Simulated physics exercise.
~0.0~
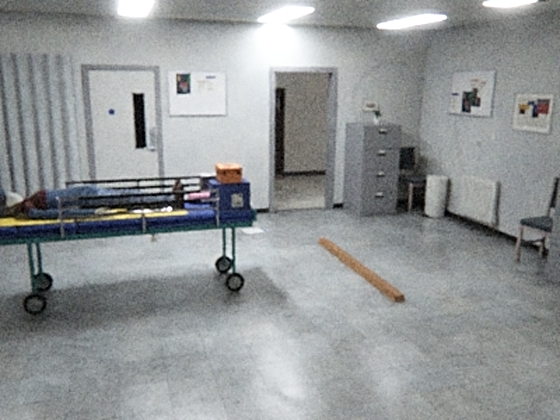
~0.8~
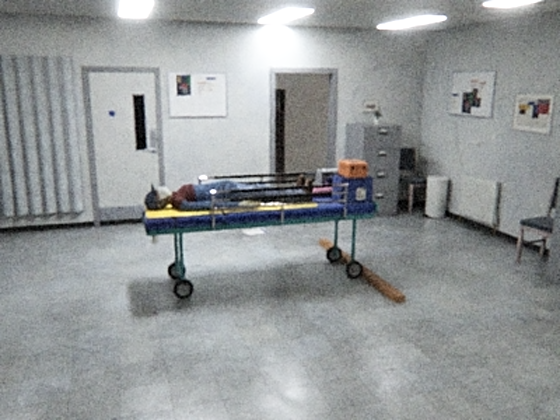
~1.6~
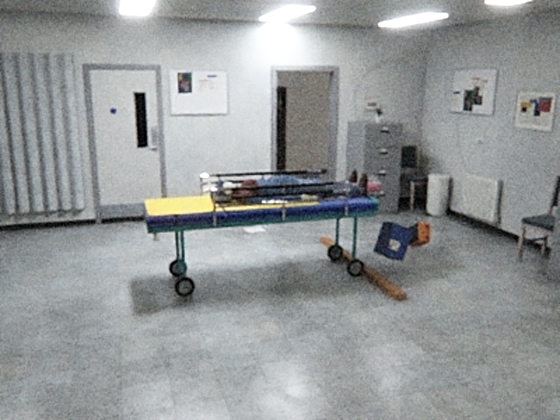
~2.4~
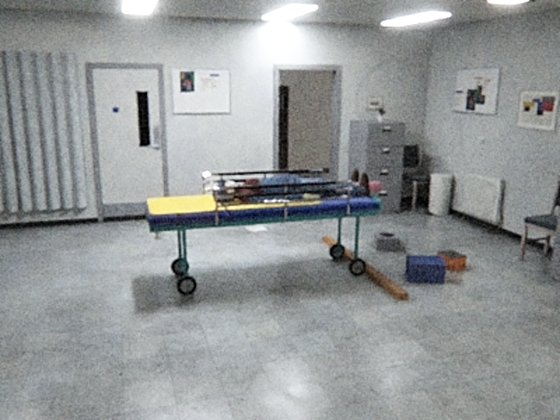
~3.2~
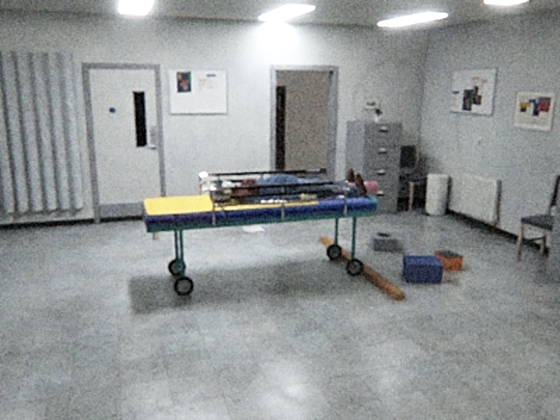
The footage shows a gurney carrying a person lying feet first rolling right until it stops at a floor sill, where the person slides toward the foot end and the blue holdall, orange case and grey monitor drop to the floor, while the left ankle stops short of the foot end.
